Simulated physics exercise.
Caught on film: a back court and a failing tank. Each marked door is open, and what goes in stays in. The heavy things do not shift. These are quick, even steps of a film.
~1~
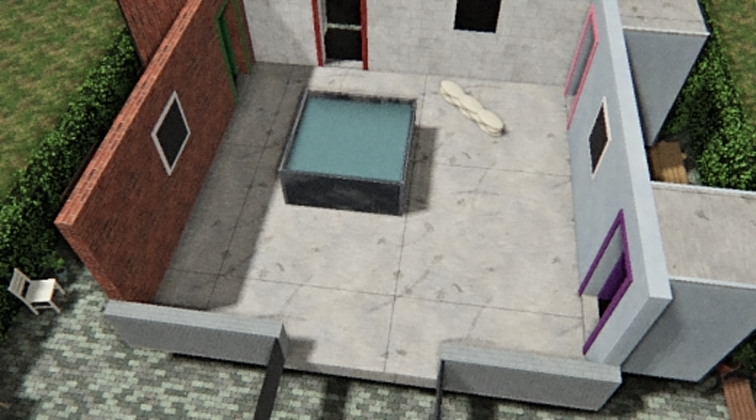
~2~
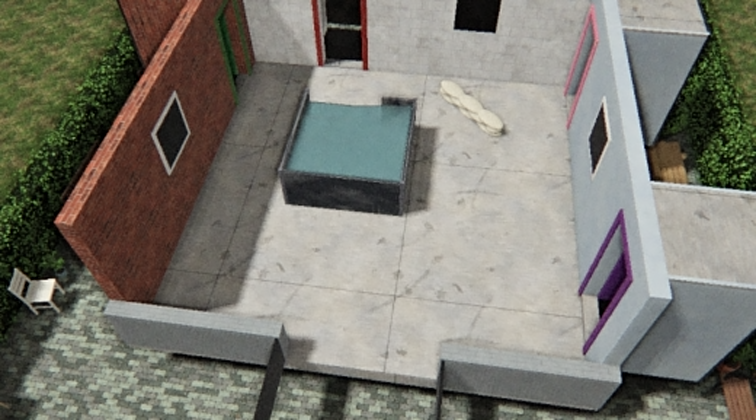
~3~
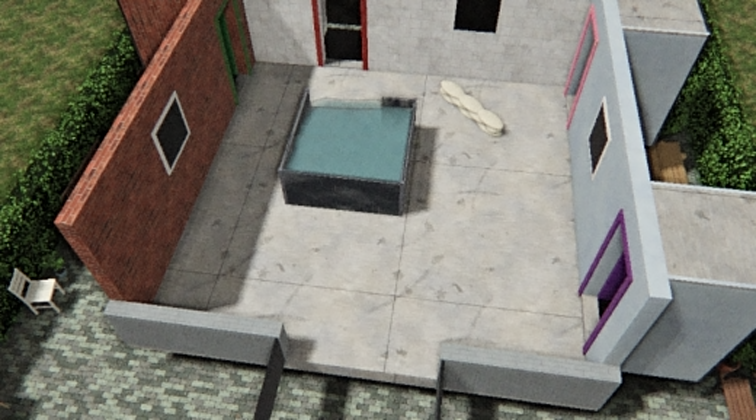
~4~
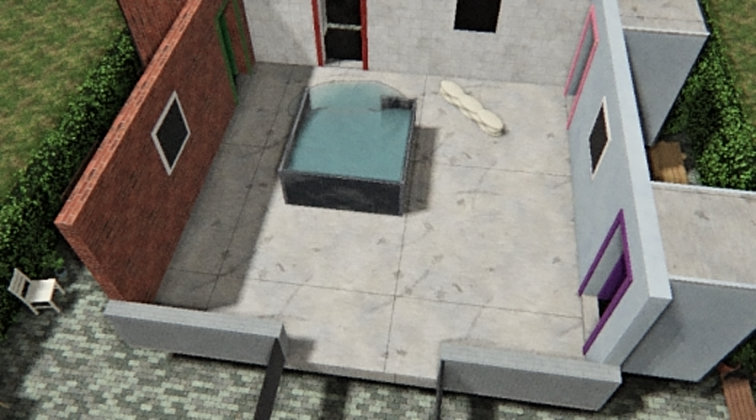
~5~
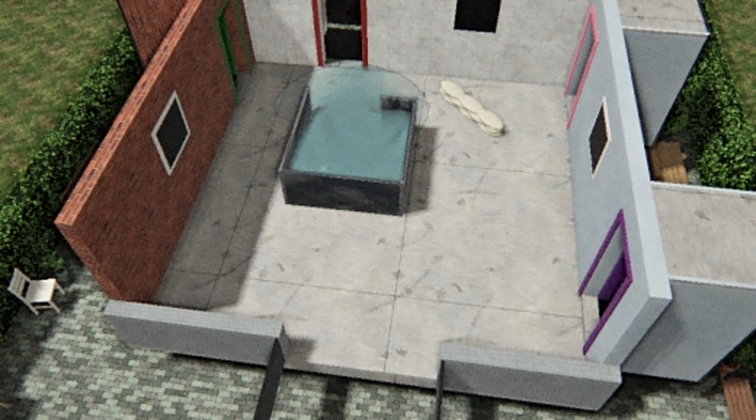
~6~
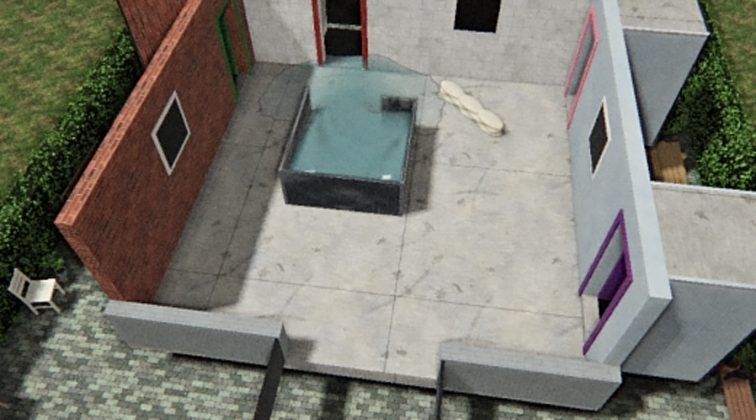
The footage shows a dark, square water tank standing in a walled concrete court; water pours out through a gap on its far side and spreads across the floor toward the red-framed door and the pale twisted object.
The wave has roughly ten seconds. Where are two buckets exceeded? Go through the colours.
One by one: The pink door lets in a lot; the purple door admits no more than that; the red door lets in a lot; the green door lets in a lot.
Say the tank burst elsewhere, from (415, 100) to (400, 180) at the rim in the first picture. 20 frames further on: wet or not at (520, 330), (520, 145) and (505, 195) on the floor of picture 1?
One after the other: Covered, awash, awash.
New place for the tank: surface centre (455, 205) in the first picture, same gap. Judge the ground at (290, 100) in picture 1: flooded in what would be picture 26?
Verdict: Wet.
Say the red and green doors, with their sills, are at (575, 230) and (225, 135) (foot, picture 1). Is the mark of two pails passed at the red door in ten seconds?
In short: The red one takes less.
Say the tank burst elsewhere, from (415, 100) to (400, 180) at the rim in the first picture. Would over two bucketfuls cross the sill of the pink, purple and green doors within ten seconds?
My reading: Pink door takes more, purple door lets more in, green door passes that mark.
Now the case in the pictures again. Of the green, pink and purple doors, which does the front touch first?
First comes the green door.
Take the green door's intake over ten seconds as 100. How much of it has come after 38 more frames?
Close to 75 %.
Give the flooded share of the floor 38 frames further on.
Near 80 in a hundred.
A moment on, water covers 15 % of the floor; the pink door not reached, the purple door not reached, the red door far over two buckets in, the green door wet at the sill, nothing in.
Next, water covers 25 % of the floor; the pink door wet at the sill, nothing in, the purple door not reached, the red door far over two buckets in, the green door over two buckets in.
Then, water covers 50 % of the floor; the pink door over two buckets in, the purple door not reached, the red door far over two buckets in, the green door far over two buckets in.
Later, water covers 80 % of the floor; the pink door far over two buckets in, the purple door wet at the sill, nothing in, the red door far over two buckets in, the green door far over two buckets in.
In the end, water covers 95 % of the floor; the pink door far over two buckets in, the purple door wet at the sill, nothing in, the red door far over two buckets in, the green door far over two buckets in.
